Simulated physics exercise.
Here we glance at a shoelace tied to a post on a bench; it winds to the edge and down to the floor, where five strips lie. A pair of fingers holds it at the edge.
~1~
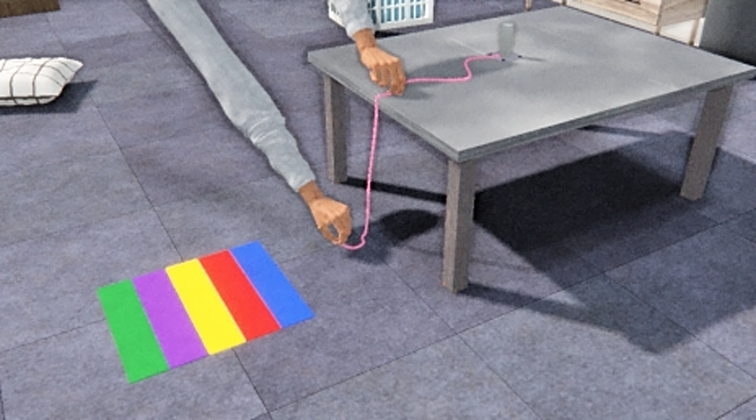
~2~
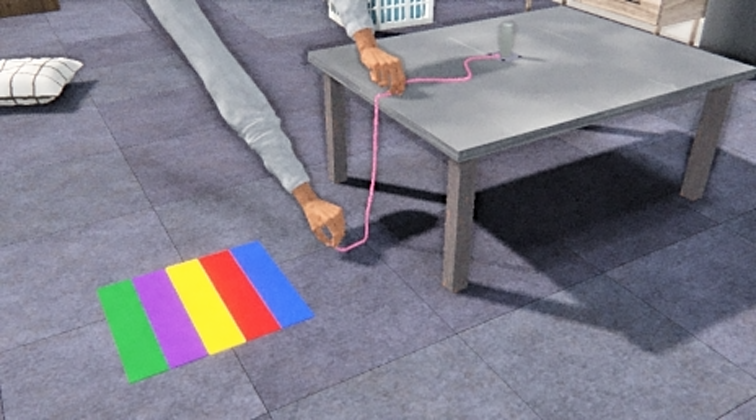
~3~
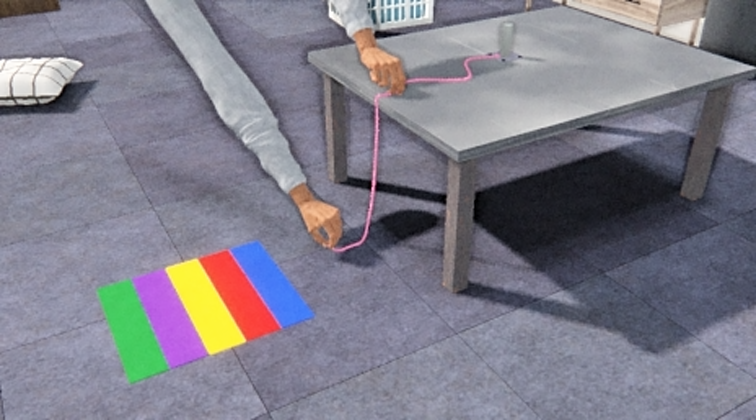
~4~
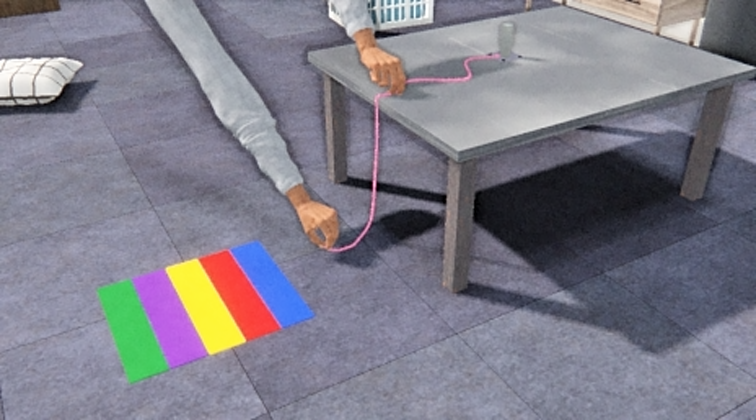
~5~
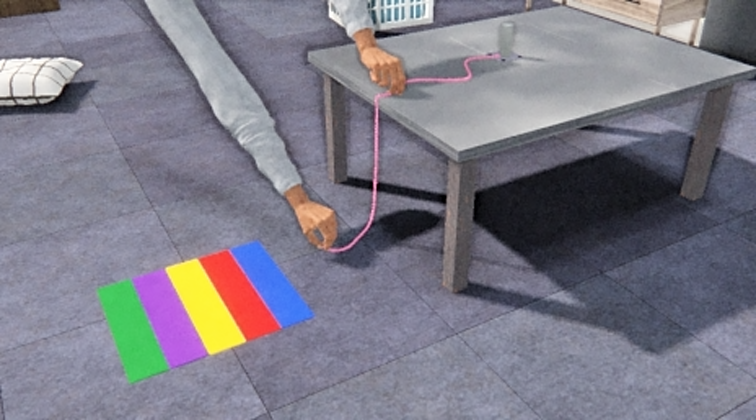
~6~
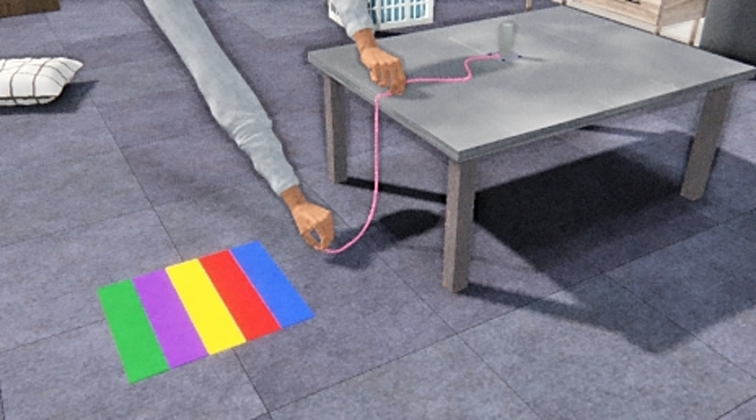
A hand held a pink cord at the edge of a gray table while another hand, low near the floor, drew its lower end slightly left, beside five colored strips.
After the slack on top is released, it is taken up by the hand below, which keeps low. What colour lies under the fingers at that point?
Yellow.
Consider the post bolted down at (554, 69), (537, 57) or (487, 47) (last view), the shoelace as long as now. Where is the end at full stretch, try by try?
Try 1 about (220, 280), try 2 about (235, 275), try 3 about (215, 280).
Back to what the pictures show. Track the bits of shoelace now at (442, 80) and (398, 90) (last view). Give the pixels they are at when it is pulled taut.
First one: (416, 83); second one: (369, 106).
A little later, end near (252, 270); over blue.
Next, end near (219, 280); over red.
When it is tight, end near (199, 287); over yellow. The end stops over the yellow strip.
